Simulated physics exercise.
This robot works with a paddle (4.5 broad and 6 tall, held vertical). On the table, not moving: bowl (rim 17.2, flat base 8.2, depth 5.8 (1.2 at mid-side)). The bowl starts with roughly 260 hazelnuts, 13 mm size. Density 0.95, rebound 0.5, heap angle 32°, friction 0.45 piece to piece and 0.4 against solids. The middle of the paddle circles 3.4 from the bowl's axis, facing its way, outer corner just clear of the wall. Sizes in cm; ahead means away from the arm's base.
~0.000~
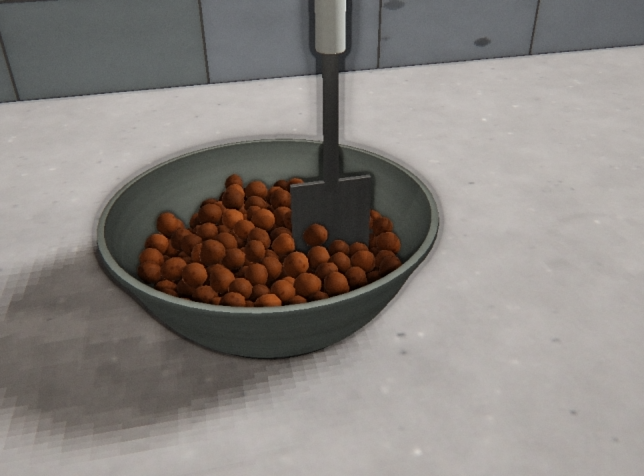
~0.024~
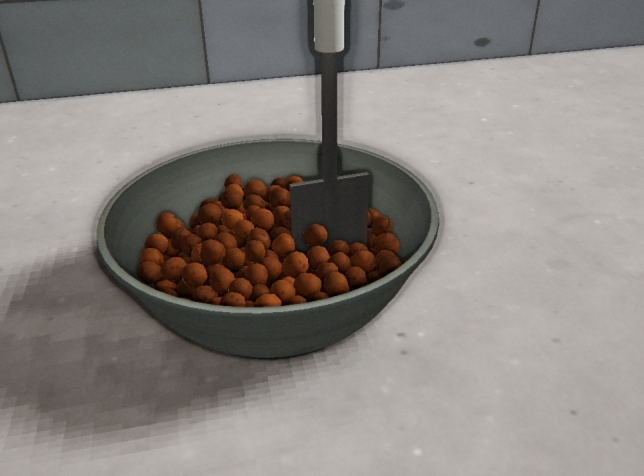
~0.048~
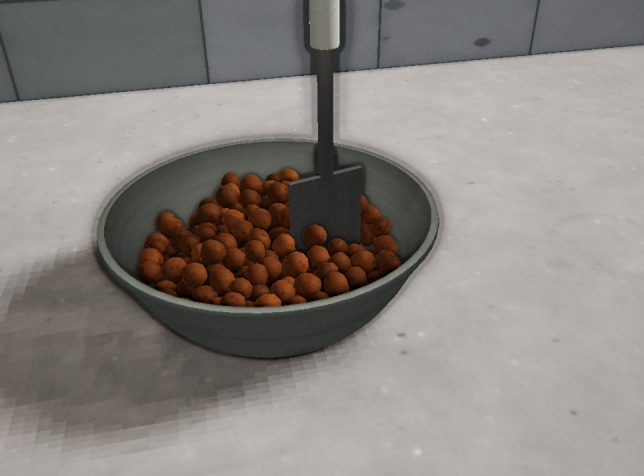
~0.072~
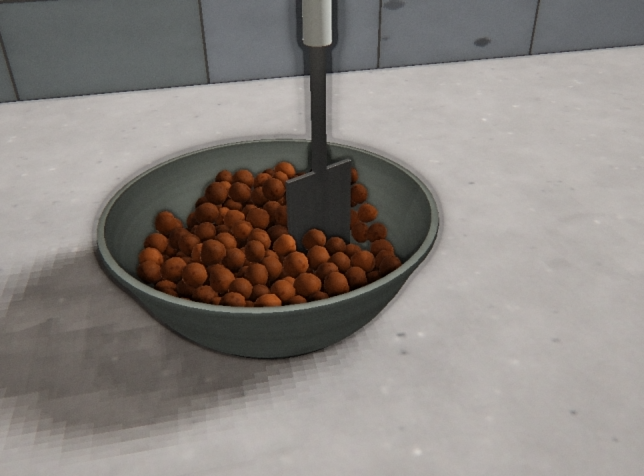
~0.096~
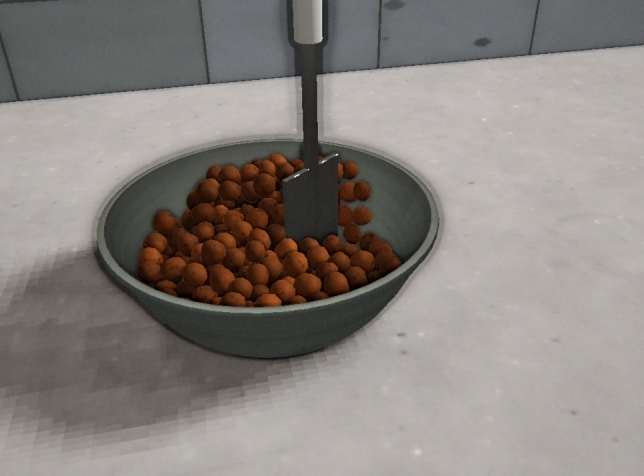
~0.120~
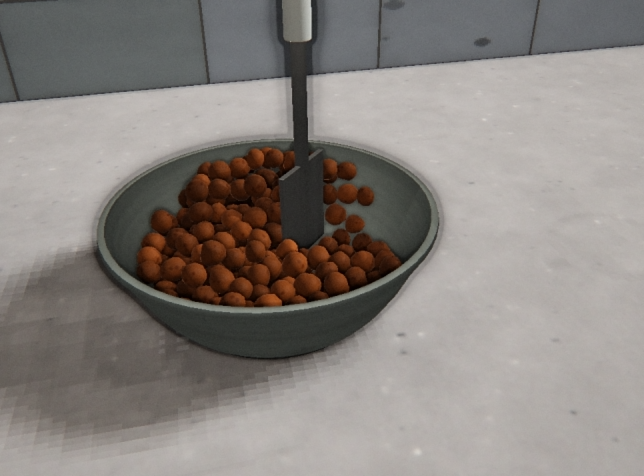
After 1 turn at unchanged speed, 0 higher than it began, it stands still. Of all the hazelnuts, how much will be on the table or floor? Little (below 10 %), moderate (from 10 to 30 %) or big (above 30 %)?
Share on the table or floor: Moderate (from 10 to 30 %).
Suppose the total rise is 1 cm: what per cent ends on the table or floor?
About 15 per cent.
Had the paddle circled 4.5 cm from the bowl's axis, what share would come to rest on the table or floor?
It would be near 20 per cent.
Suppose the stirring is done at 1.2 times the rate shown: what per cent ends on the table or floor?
About 20 per cent.
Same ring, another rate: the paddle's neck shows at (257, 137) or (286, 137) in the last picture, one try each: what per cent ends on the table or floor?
Some 40 and 20 per cent.
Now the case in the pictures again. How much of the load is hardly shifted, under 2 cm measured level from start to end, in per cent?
Roughly 5 per cent.
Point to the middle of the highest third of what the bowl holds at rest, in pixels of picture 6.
Near (325, 197).
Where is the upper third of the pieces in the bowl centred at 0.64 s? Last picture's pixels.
At about (368, 234).
After 0.38 s, 168° round, highest piece 9 above the table; 245 in the bowl, 5 on the table or floor, 5 in flight or on the tool.
After 0.64 s, 290° round, highest piece 8 above the table; 222 in the bowl, 31 on the table or floor, 2 in flight or on the tool.
After 0.97 s, 0° round, highest piece 6 above the table; 208 in the bowl, 47 on the table or floor.
After 1.67 s, 0° round, highest piece 6 above the table; 208 in the bowl, 47 on the table or floor.
At rest, 208 in the bowl, 47 on the table or floor. That is 18 % on the table or floor.
